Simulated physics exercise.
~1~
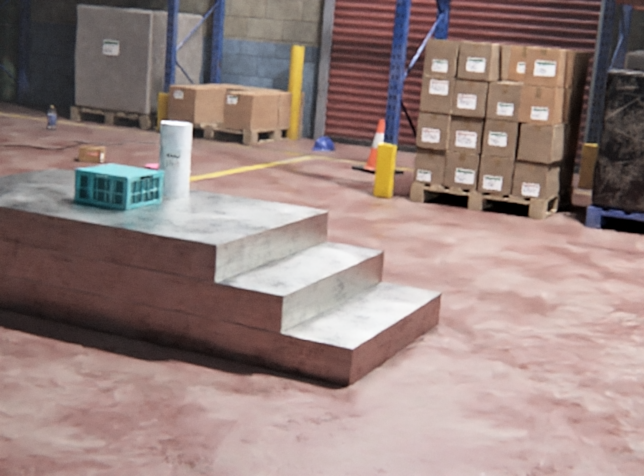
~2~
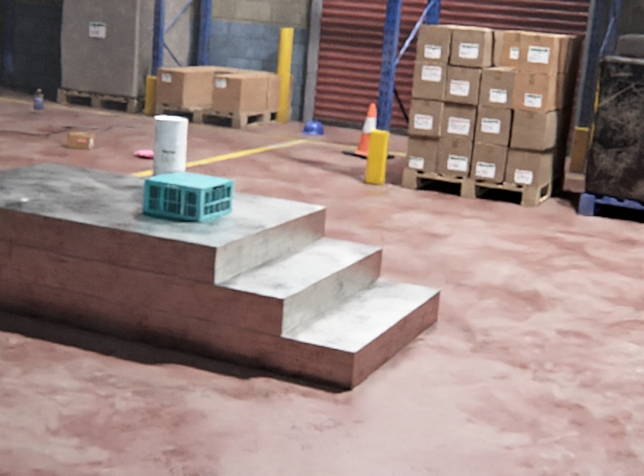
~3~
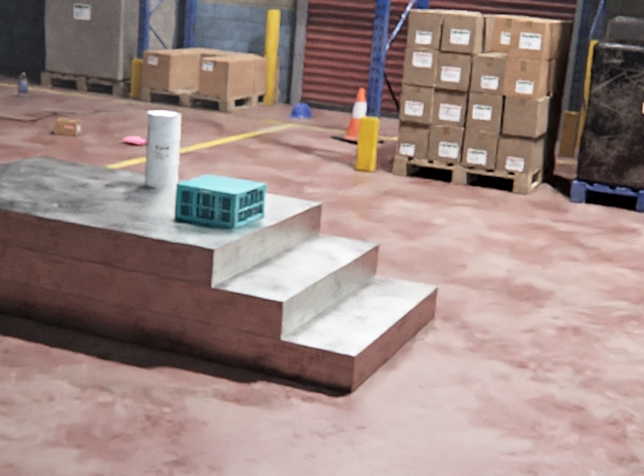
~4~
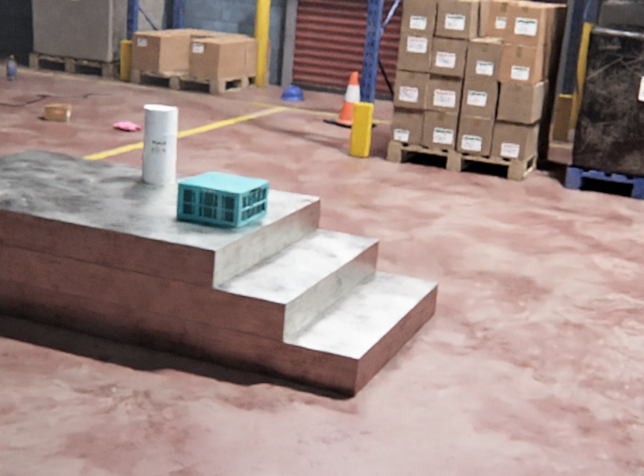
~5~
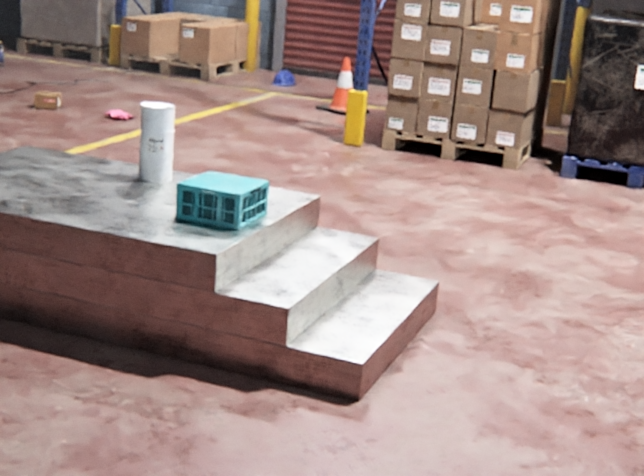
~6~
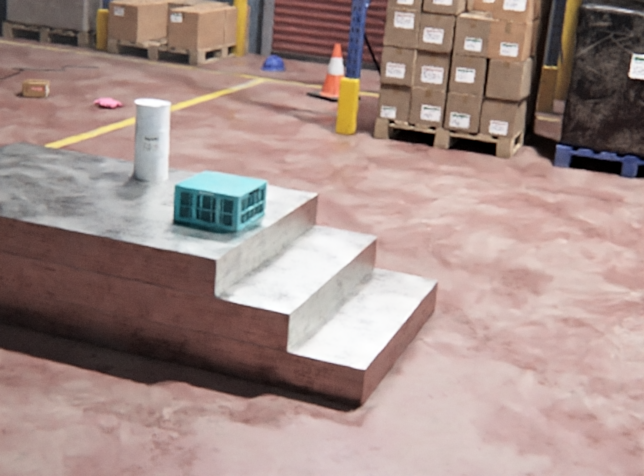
A turquoise crate starts beside a white canister on top of a low platform with steps at its right end, in a warehouse with stacked cardboard boxes behind. It slides to the right along the top, passing in front of the canister, while the view drifts slightly sideways. The crate goes a little farther toward the steps, then slows to a stop short of the top edge. It stays there for the rest of the clip, never dropping onto the steps, with the white canister still standing upright behind it to the left.
